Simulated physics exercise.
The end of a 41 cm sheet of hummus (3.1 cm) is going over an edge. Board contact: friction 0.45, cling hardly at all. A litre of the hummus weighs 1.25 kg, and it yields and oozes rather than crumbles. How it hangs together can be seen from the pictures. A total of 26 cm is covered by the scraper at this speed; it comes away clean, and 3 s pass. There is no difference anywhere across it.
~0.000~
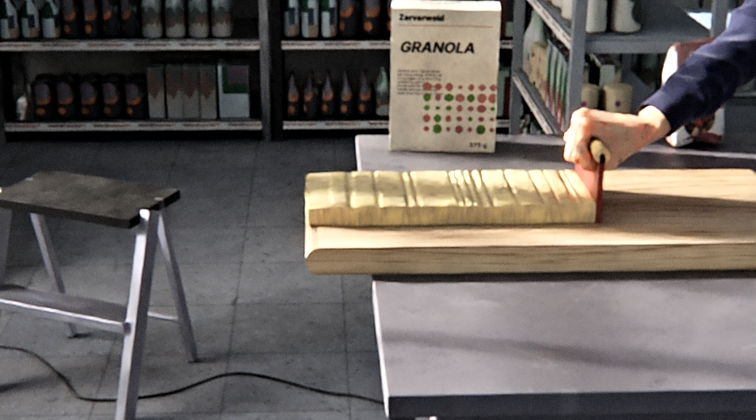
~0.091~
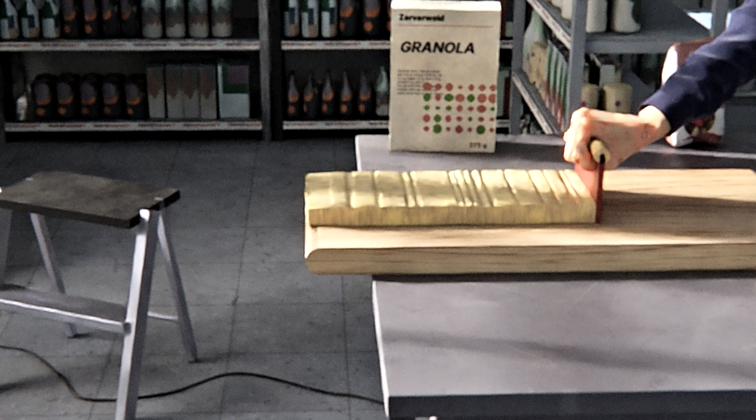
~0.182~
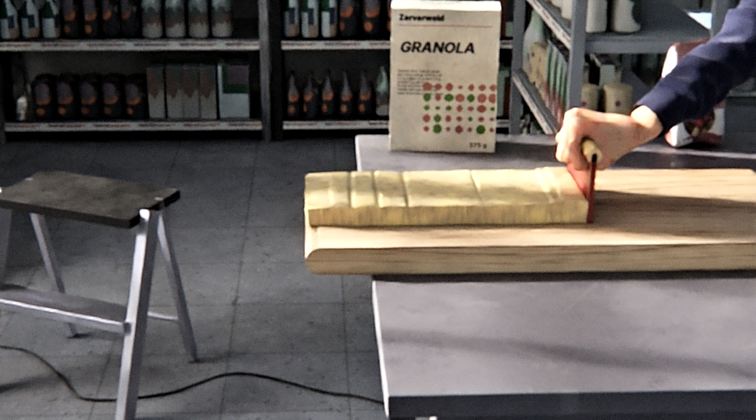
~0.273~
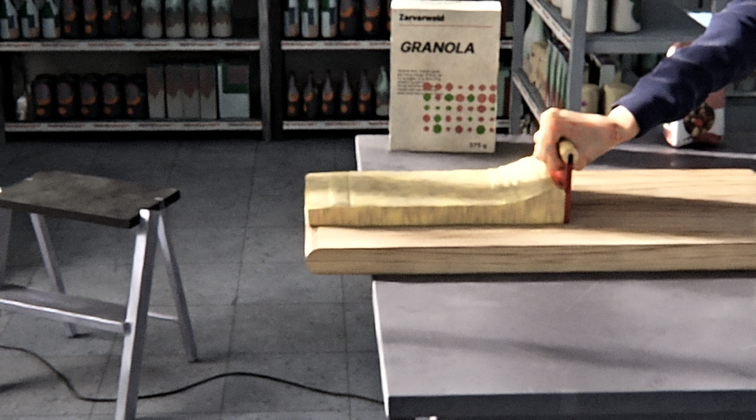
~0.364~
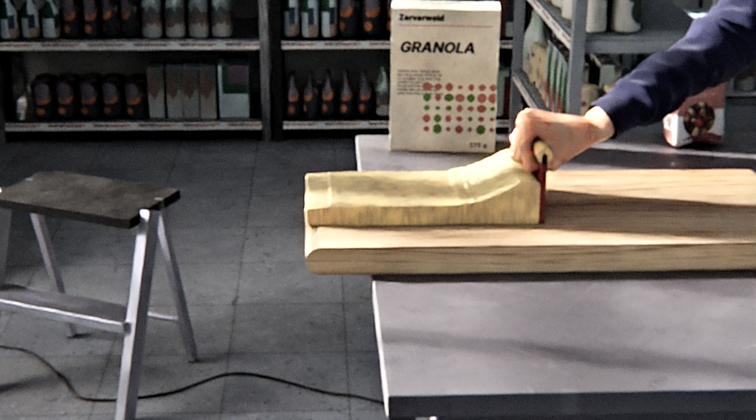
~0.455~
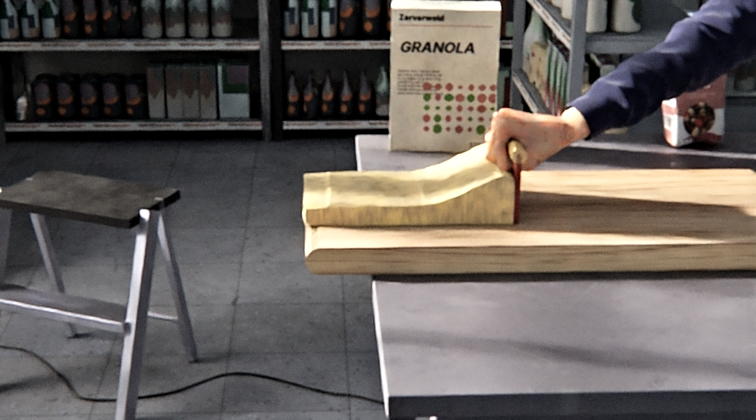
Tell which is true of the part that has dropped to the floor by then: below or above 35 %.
It comes out below.
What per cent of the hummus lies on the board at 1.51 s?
Roughly 70 percent.
After 0.77 s, 79 % lies on the board and 0 % has fallen.
After 1.14 s, 72 % lies on the board and 23 % has fallen.
After 1.51 s, 72 % lies on the board and 23 % has fallen.
After 1.88 s, 72 % lies on the board and 23 % has fallen.
After 3.88 s, at the end, 72 % lies on the board and 23 % has fallen.
